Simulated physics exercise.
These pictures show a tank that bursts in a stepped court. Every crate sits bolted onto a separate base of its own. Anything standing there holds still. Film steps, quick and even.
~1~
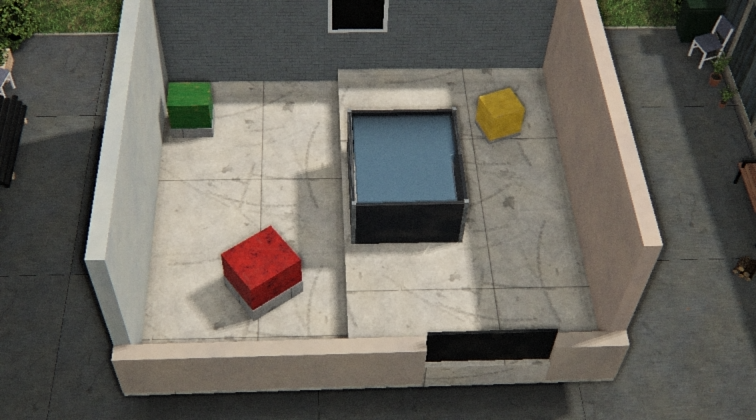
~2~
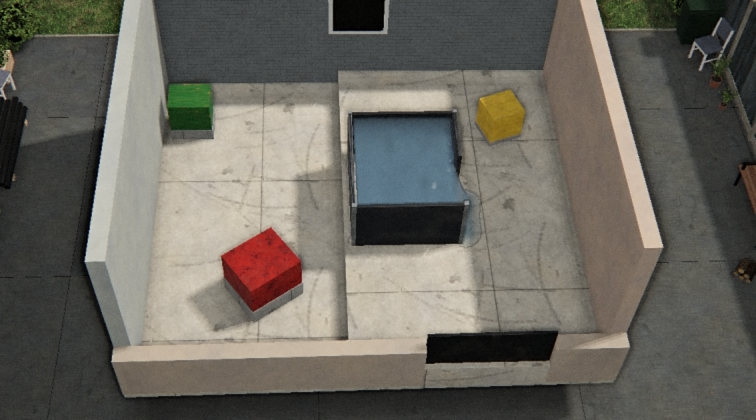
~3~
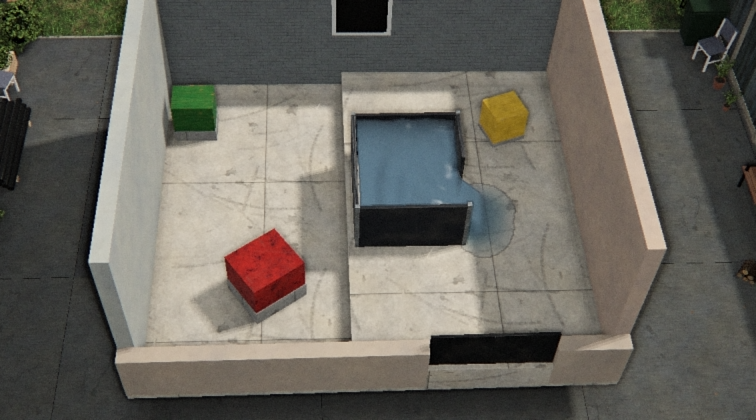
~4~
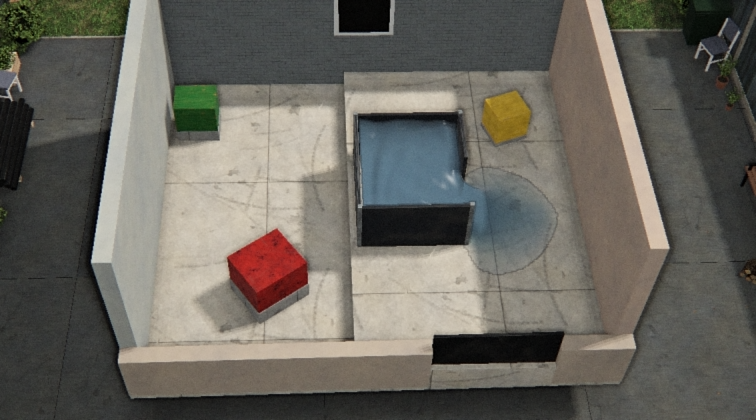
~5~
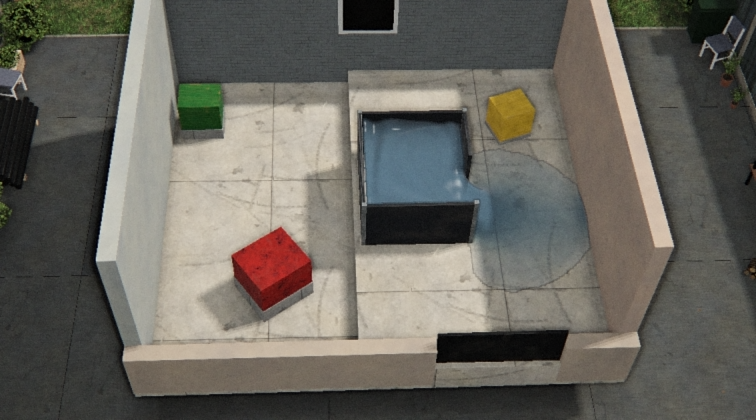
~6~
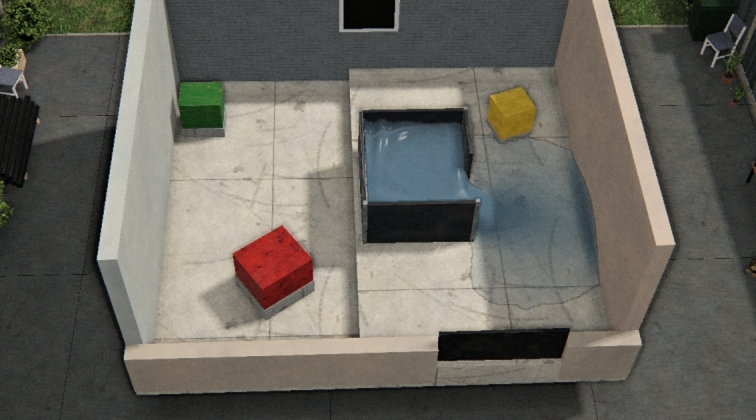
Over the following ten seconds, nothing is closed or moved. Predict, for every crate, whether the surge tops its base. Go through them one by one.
At the end, the red crate will not be reached; the yellow crate will be reached; the green crate will not be reached.
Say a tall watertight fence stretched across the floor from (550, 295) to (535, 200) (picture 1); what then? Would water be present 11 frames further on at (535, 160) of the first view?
At that place: Awash.
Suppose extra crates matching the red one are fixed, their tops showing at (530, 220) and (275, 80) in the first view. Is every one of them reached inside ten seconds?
Crate one is touched by the flood; crate two avoids the flood.
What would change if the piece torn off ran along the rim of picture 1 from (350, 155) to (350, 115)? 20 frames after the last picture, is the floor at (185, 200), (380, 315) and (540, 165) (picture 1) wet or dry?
Soaked / unwetted / unwetted.
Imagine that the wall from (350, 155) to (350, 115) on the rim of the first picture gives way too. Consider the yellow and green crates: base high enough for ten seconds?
As I see it, yellow is not reached, and green gets reached.
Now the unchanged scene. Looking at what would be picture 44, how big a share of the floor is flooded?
It comes out near 100 percent.
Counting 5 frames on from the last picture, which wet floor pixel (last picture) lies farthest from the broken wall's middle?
Roughly at (547, 73).
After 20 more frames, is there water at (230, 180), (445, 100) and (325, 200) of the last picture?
Going through them one by one, the first is spared, the second waterlogged and the third spared.
A moment on, water covers 20 % of the floor; the red crate not reached, the yellow crate water round its plinth, the green crate not reached.
Next, water covers 25 % of the floor; the red crate not reached, the yellow crate water round its plinth, the green crate not reached.
Then, water covers 60 % of the floor; the red crate water round its plinth, the yellow crate water round its plinth, the green crate not reached.
Later, water covers 100 % of the floor; the red crate water round its plinth, the yellow crate water round its plinth, the green crate water round its plinth.
In the end, water covers 100 % of the floor; the red crate stayed above the water, the yellow crate was topped, the green crate stayed above the water.
